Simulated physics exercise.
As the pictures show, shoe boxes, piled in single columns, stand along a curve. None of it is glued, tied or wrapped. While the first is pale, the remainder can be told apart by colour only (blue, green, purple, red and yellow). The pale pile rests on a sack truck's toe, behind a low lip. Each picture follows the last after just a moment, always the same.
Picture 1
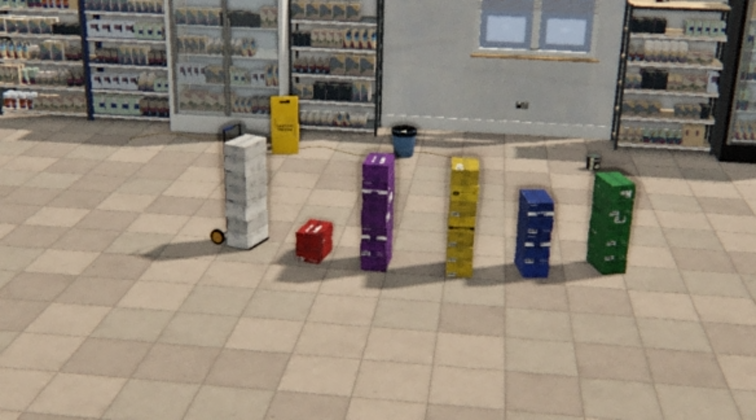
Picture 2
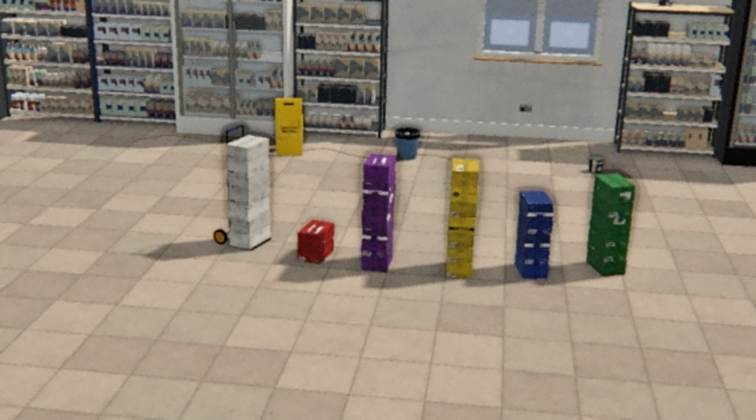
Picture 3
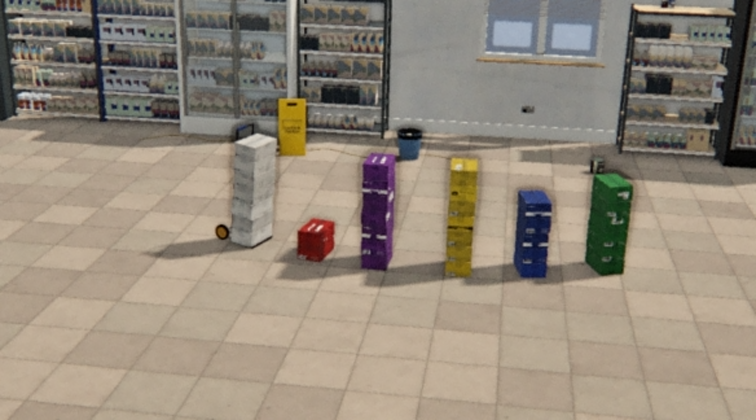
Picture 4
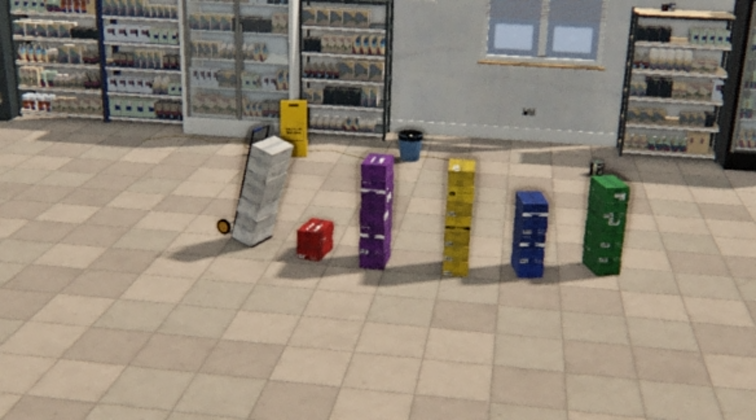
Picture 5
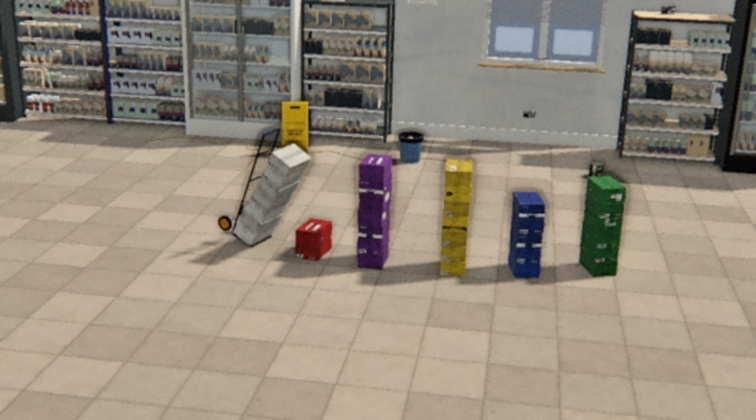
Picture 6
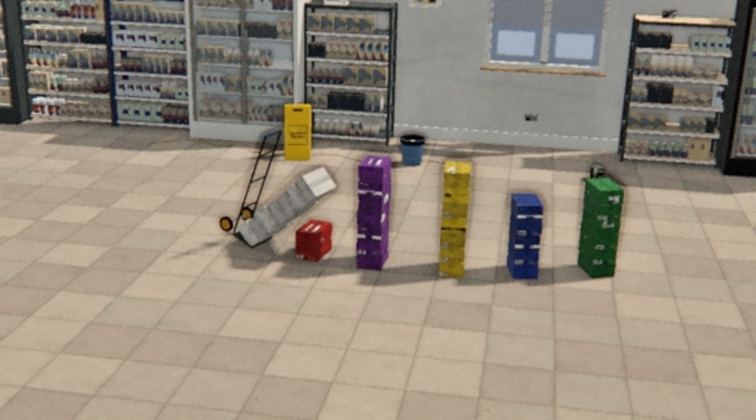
On the tiled floor of a shop lined with stocked shelves, seen from slightly above by a camera that shifts only slightly. A white stack of boxes stands on a hand truck at left, with a low red box, then purple, yellow, blue and green stacks to its right. The truck rocks forward and the white stack leans rightward, slowly then steeply, above the red box, while the others stay still.
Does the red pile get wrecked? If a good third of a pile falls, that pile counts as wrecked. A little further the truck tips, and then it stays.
No, it survives.
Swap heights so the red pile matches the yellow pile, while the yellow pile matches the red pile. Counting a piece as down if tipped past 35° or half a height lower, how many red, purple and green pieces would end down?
It comes to red 6, then purple 6, then green 0.
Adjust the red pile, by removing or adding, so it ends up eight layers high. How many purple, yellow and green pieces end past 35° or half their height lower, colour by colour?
Purple 7, yellow 7, green 5.
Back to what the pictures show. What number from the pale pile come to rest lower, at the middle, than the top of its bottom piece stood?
Count: 3.
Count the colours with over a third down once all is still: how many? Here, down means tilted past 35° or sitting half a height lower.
0.
Shortly afterwards, 7 of the pale pile down; none of the 2 red boxes down (0 of 27 in all colours); top red box unmoved.
Next, 7 of the pale pile down; none of the 2 red boxes down (0 of 27 in all colours); top red box a little from its place.
Some moments later, 7 of the pale pile down; none of the 2 red boxes down (0 of 27 in all colours); top red box a little from its place; top purple box a little from its place.
In the end, 6 of the pale pile down; none of the 2 red boxes down (0 of 27 in all colours); top red box a little from its place; top purple box a little from its place. From the last view, middles, top red box near (318, 234), top purple box near (376, 169).
